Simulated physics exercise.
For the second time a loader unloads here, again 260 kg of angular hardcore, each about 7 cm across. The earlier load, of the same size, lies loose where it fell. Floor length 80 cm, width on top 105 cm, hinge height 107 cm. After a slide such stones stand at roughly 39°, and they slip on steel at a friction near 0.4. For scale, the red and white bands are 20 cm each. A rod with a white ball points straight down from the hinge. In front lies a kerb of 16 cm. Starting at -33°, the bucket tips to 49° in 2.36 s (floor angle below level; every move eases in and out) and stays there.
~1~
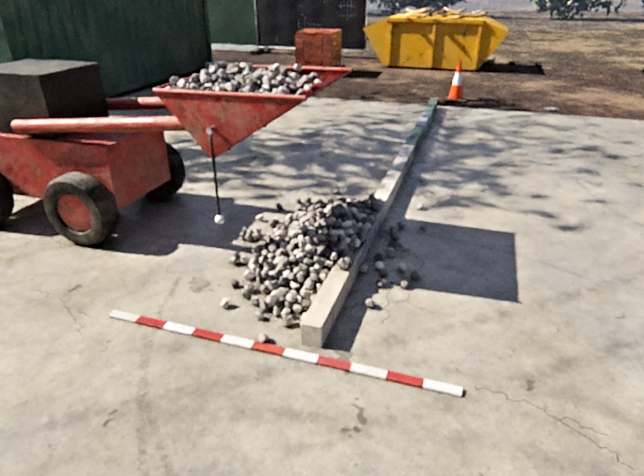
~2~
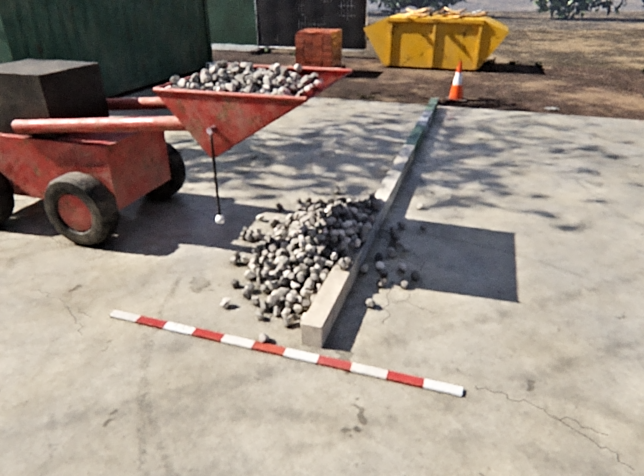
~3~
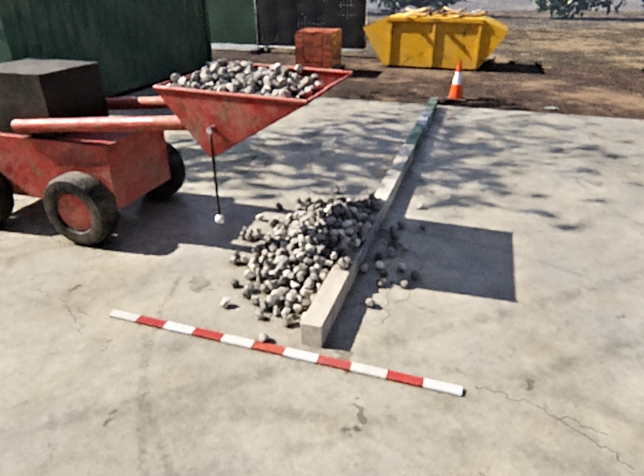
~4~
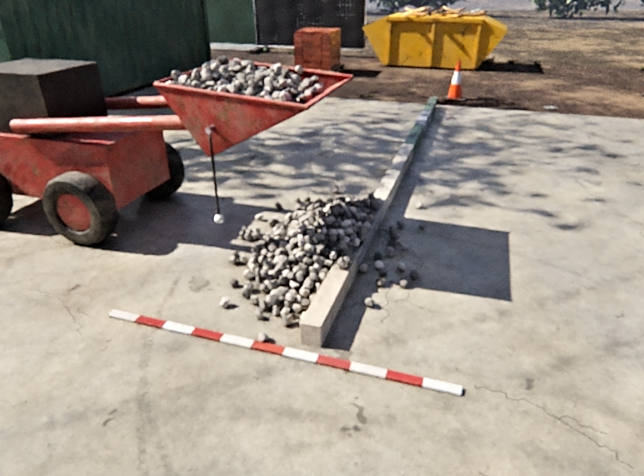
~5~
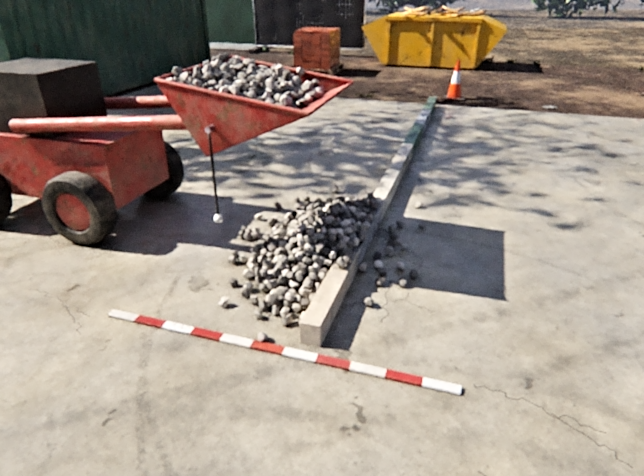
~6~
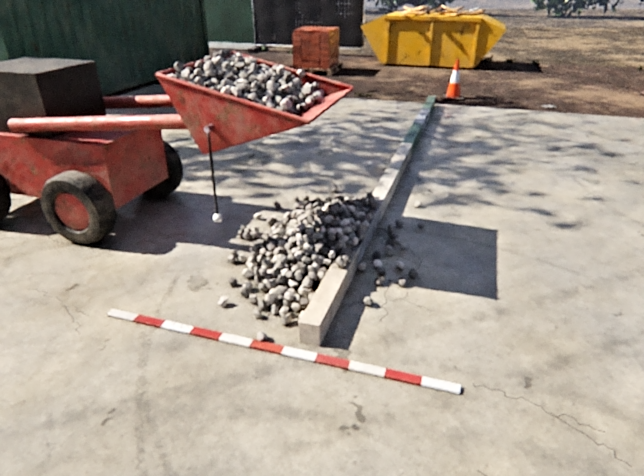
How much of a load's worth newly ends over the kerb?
Close to 17 parts in a hundred.
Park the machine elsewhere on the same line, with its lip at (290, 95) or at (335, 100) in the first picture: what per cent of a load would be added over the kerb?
First some 5, then 45 per cent.
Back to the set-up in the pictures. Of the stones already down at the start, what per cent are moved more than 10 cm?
About 5 per cent.
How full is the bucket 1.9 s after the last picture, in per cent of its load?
About 5 per cent.
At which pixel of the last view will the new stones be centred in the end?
Their middle is at about (322, 224).
Then, 1.2 s after the last picture the floor is at 36°; in per cent of one load, 92 in the bucket, 106 on this side of the kerb, 3 over the kerb; the foremost stones are at (405, 249).
Then, 1.9 s after the last picture the floor is at 49°; in per cent of one load, 4 in the bucket, 181 on this side of the kerb, 15 over the kerb; the foremost stones are at (433, 262).
Then, 2.2 s after the last picture the floor is at 49°; in per cent of one load, 0 in the bucket, 181 on this side of the kerb, 19 over the kerb; the foremost stones are at (462, 258).
Then, 4.7 s after the last picture the floor is at 49°; in per cent of one load, 0 in the bucket, 181 on this side of the kerb, 20 over the kerb; the foremost stones are at (463, 258). Net gain over the kerb, 17.
